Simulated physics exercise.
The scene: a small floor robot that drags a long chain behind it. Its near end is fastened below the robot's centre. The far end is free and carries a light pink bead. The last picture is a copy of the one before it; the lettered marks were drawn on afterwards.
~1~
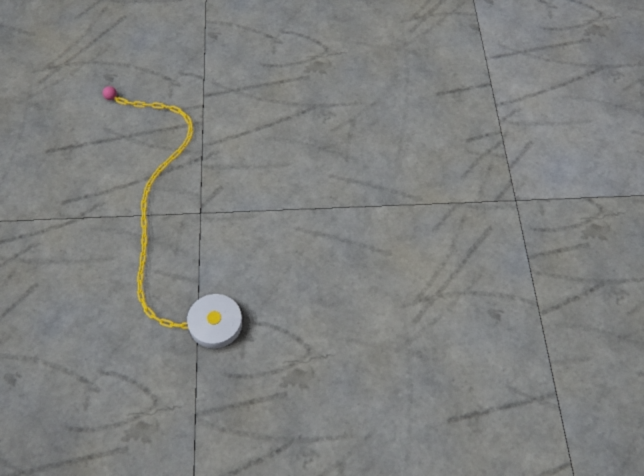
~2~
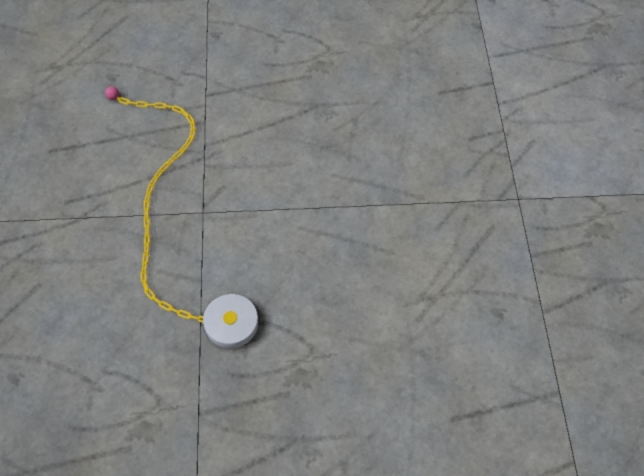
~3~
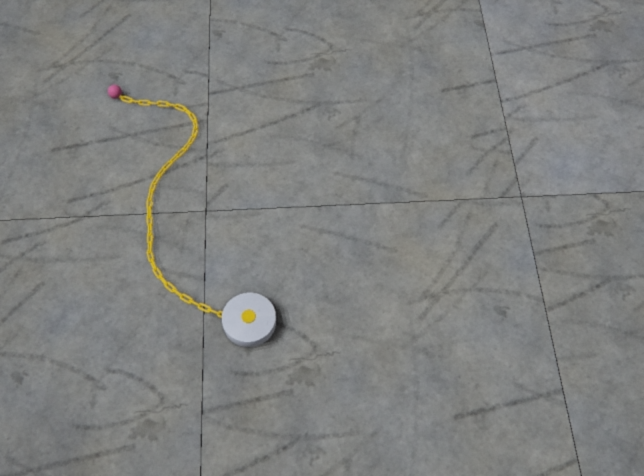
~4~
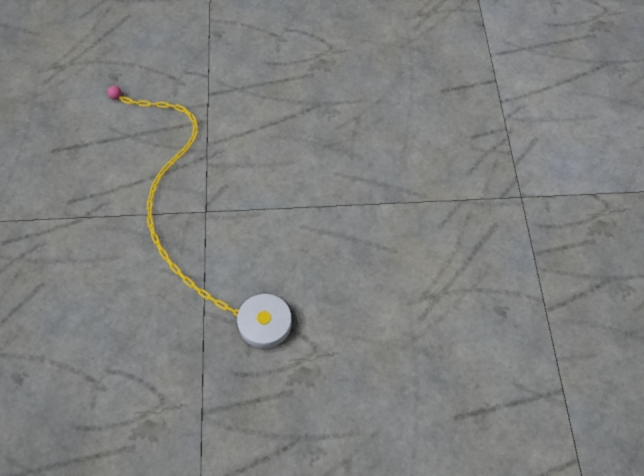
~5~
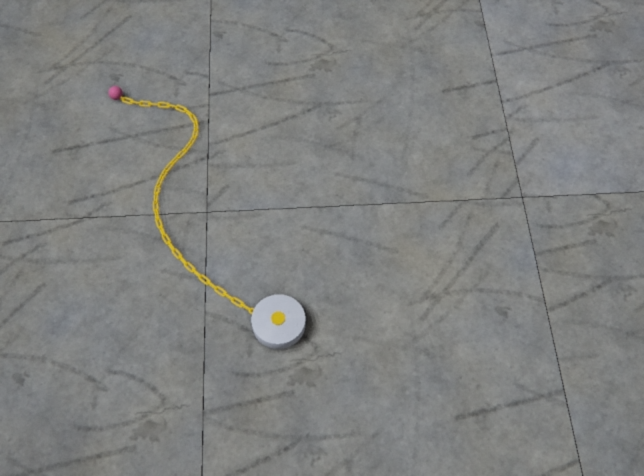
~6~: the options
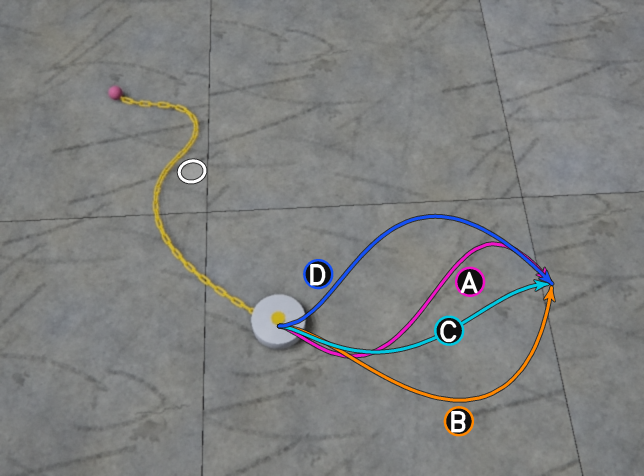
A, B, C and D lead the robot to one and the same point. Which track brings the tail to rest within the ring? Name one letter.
Route B brings it to the ring.
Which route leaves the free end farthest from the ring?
Route D.
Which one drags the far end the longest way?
Route B.
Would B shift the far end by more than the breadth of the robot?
On that route, yes.
On the marked copy, A from (279, 326) via (426, 304) to (549, 281); B from (279, 326) via (452, 400) to (552, 288); C from (279, 326) via (420, 344) to (548, 284); D from (279, 326) via (406, 222) to (552, 284); the ring at (192, 171).
With B. Early on, robot (402, 382), middle of the chain (250, 239), free end (143, 109).
Further on, robot (526, 363), middle of the chain (318, 285), free end (185, 158).
At the end, robot (554, 280), middle of the chain (341, 282), free end (194, 168); the free end is on the ring.
As for the rest, A leaves the free end at (179, 143); C leaves the free end at (181, 150); D leaves the free end at (189, 127).
